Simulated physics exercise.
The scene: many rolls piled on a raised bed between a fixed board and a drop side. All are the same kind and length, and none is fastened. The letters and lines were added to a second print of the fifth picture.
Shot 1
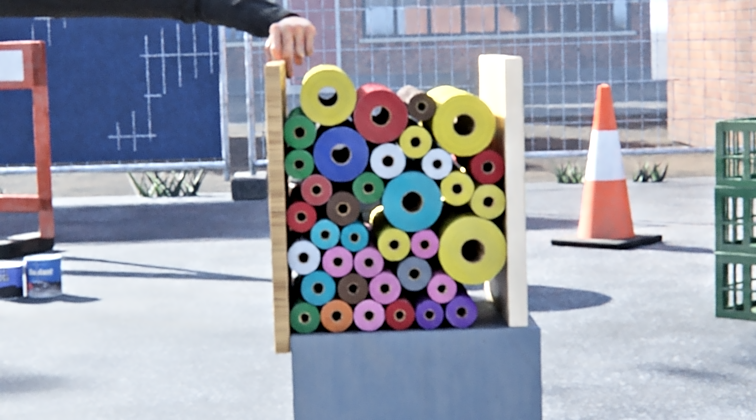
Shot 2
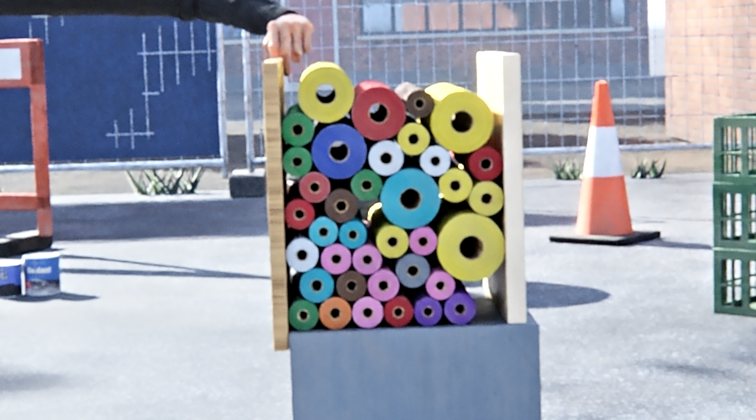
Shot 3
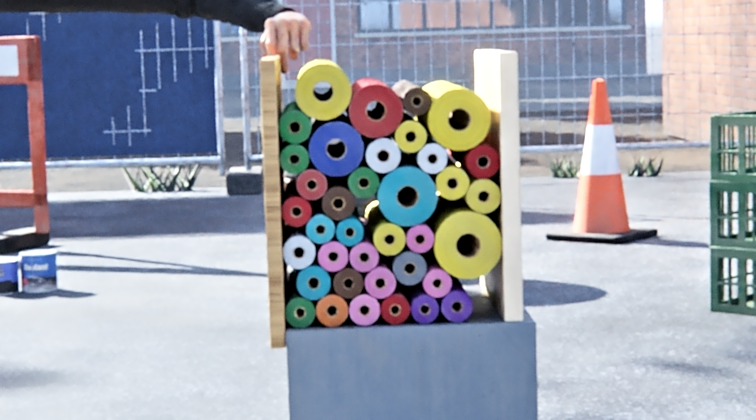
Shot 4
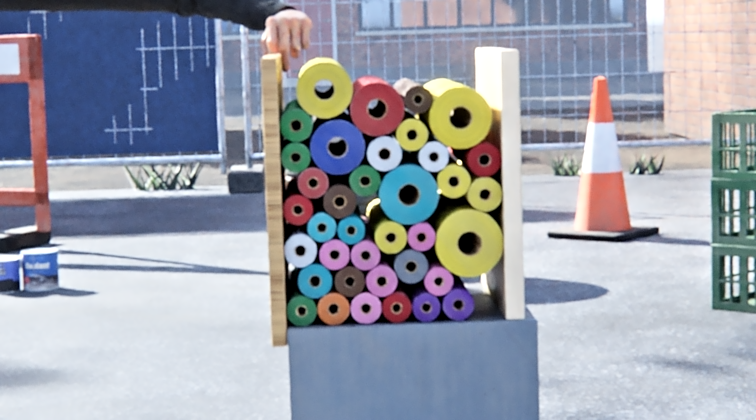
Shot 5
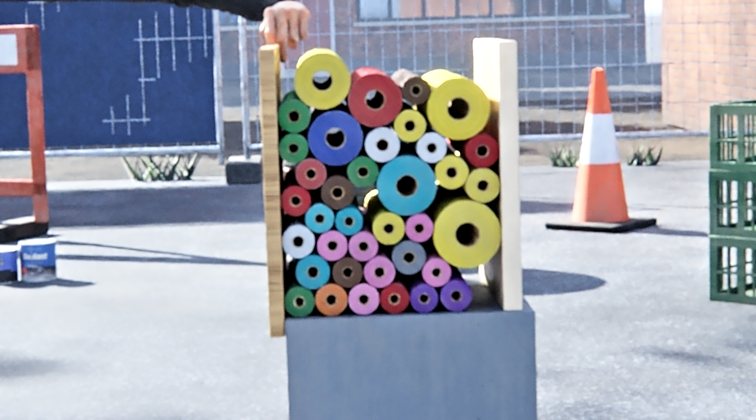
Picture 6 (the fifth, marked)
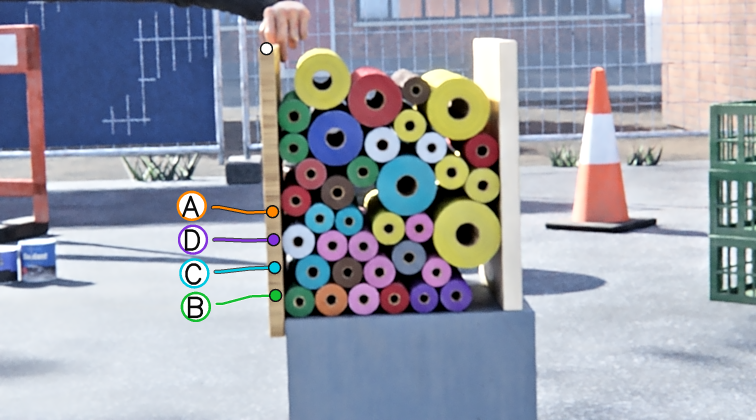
In a sunlit paved yard with a blue barrier, wire fencing and a brick building behind, the view faces a grey block straight on. On it, rolls in yellow, red, blue, green, pink and purple lie stacked between two upright wooden boards, with an orange-and-white cone and green crates to the right. A hand rests atop the left board while the stack keeps its arrangement and the camera drifts slightly.
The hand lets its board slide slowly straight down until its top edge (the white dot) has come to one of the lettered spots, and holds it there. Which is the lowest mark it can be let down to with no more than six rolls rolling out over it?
A is the limit.
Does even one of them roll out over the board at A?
Yes, at A.
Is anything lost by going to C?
At C: Yes.
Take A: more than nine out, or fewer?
Fewer than nine.
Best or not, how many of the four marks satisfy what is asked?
One of them.
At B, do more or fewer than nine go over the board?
More than nine.
On the marked copy, A at (273, 212); B at (276, 295); C at (275, 268); D at (274, 240); the white dot at (266, 49).
Following A. Soon after the start, top of the board (278, 133).
Later, top of the board (281, 211).
In the end, top of the board (281, 211), five out over the board.
As for the rest, B more than six out over the board; C more than six out over the board; D more than six out over the board.
